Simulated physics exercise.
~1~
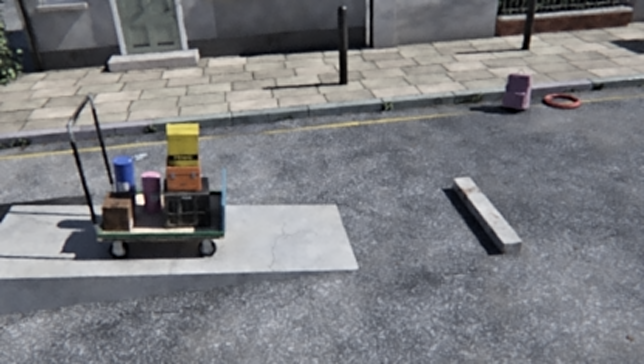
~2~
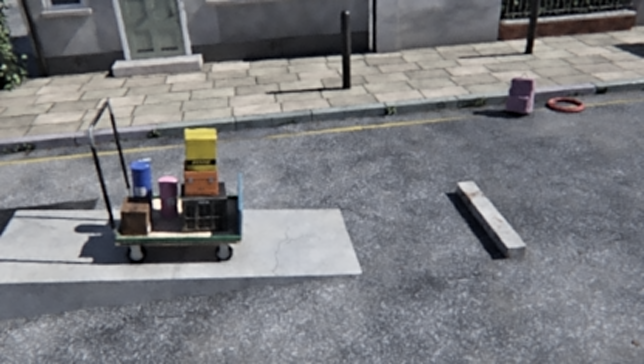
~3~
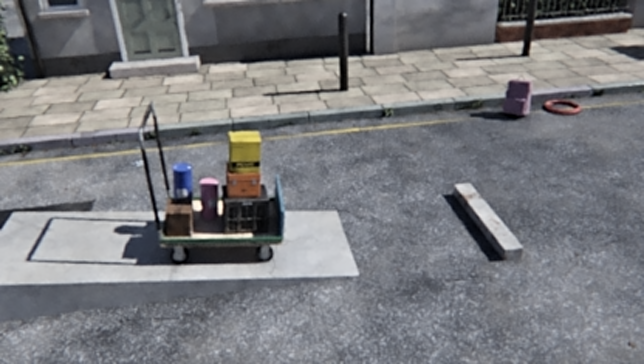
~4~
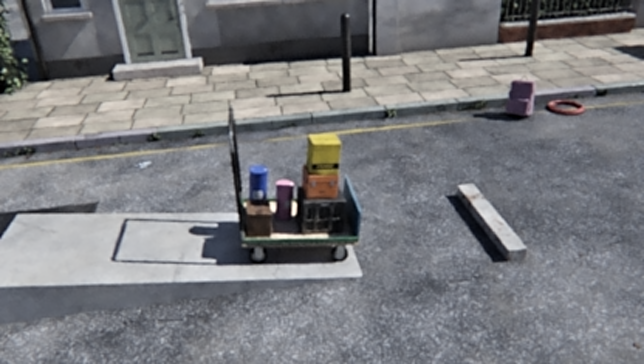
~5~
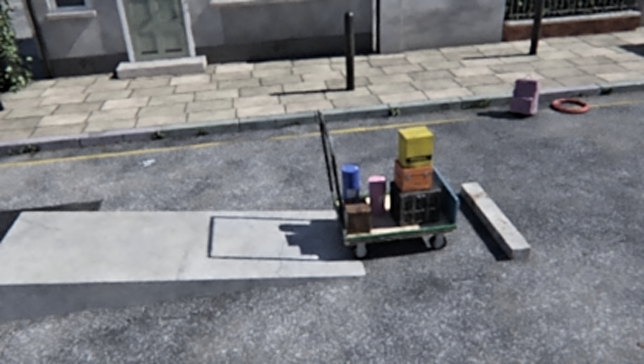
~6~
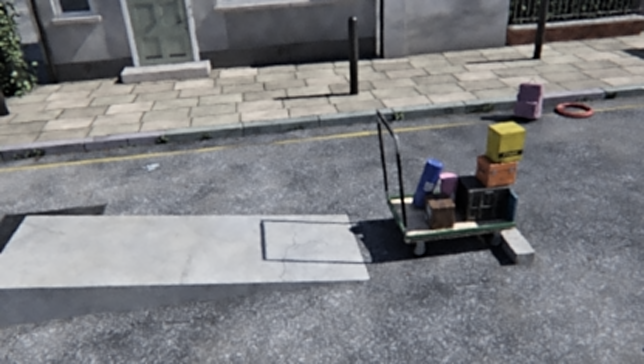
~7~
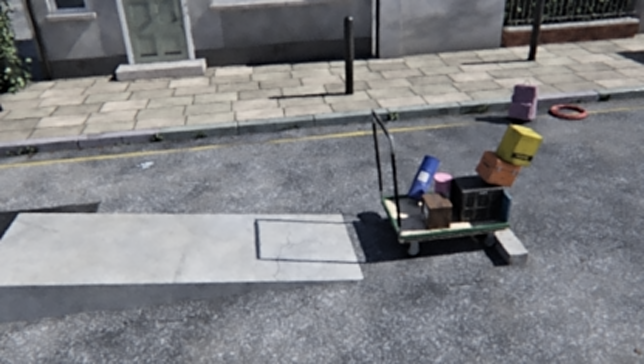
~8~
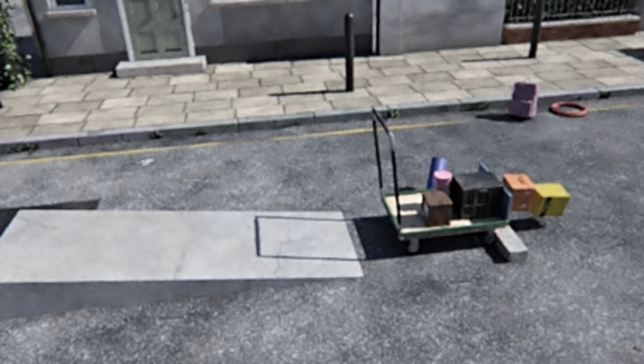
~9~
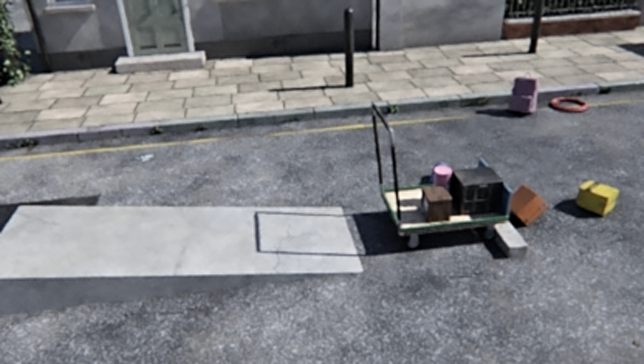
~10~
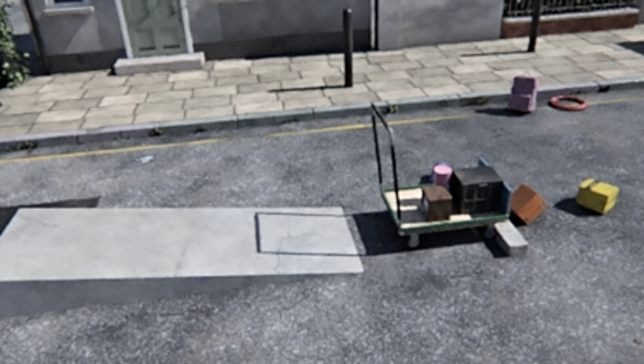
On a street, a loaded trolley rolls right into a kerb, spilling yellow and orange boxes.
